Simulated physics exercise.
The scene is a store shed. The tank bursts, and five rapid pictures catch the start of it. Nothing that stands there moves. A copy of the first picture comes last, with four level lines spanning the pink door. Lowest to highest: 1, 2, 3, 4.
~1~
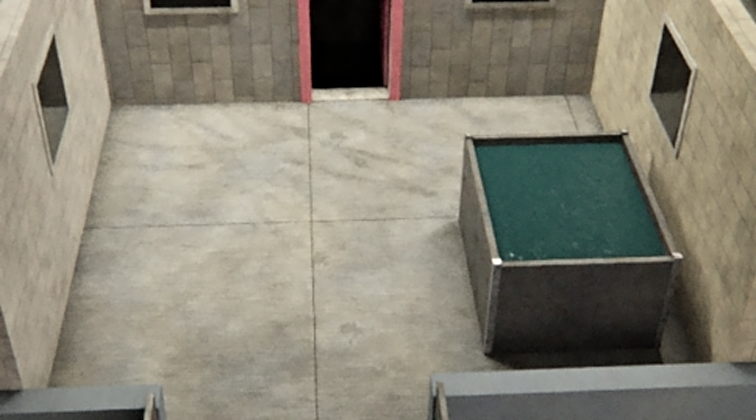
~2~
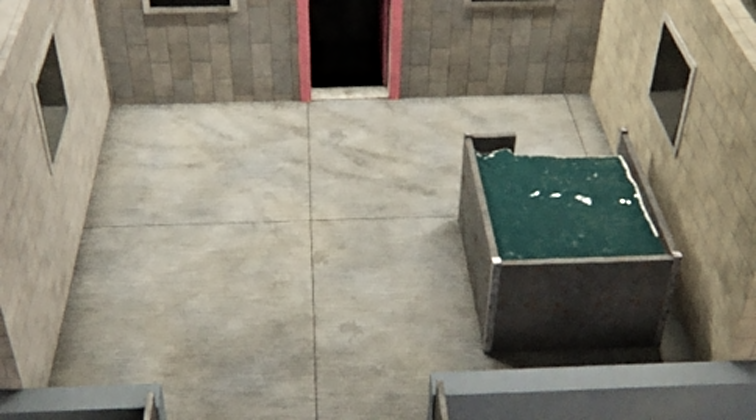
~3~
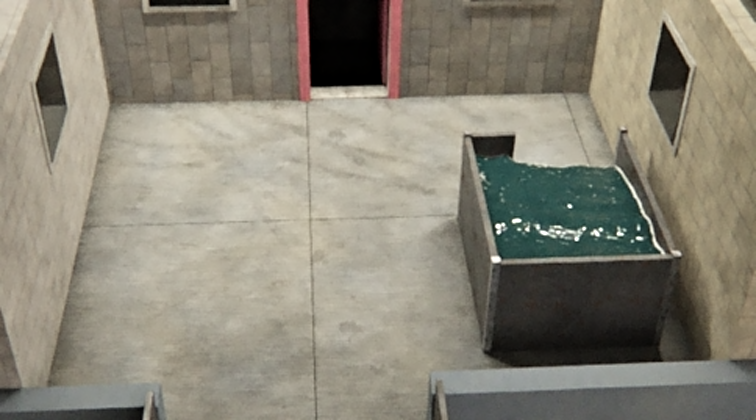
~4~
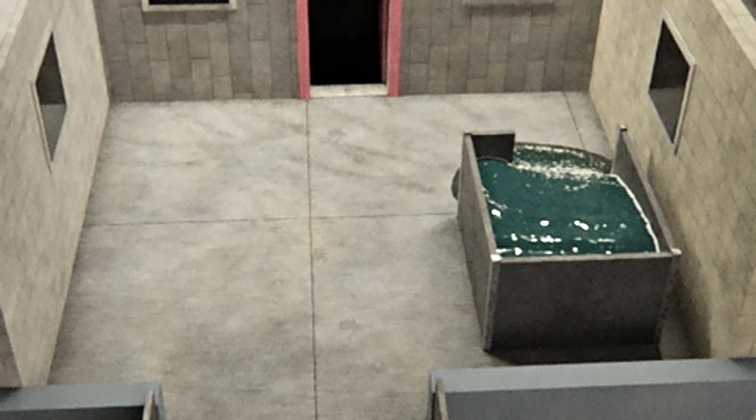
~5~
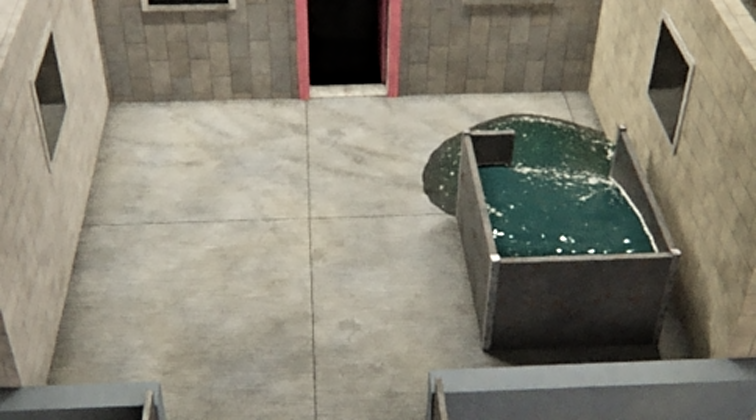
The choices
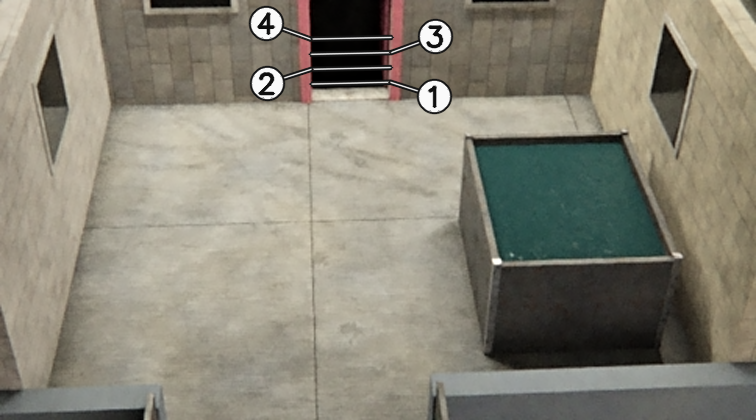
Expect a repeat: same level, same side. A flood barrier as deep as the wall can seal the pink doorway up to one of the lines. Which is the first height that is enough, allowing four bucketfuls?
I would pick mark 1.
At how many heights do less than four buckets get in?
All of the four.
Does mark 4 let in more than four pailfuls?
No, not at all.
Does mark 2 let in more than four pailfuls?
No, not at all.
In white, 1 at (351, 83); 2 at (351, 68); 3 at (351, 53); 4 at (351, 38); from the bottom up 1, 2, 3, 4.
With 1, a splash gets over, under a bucket.
With 2, nothing gets over.
With 3, nothing gets over.
With 4, nothing gets over.
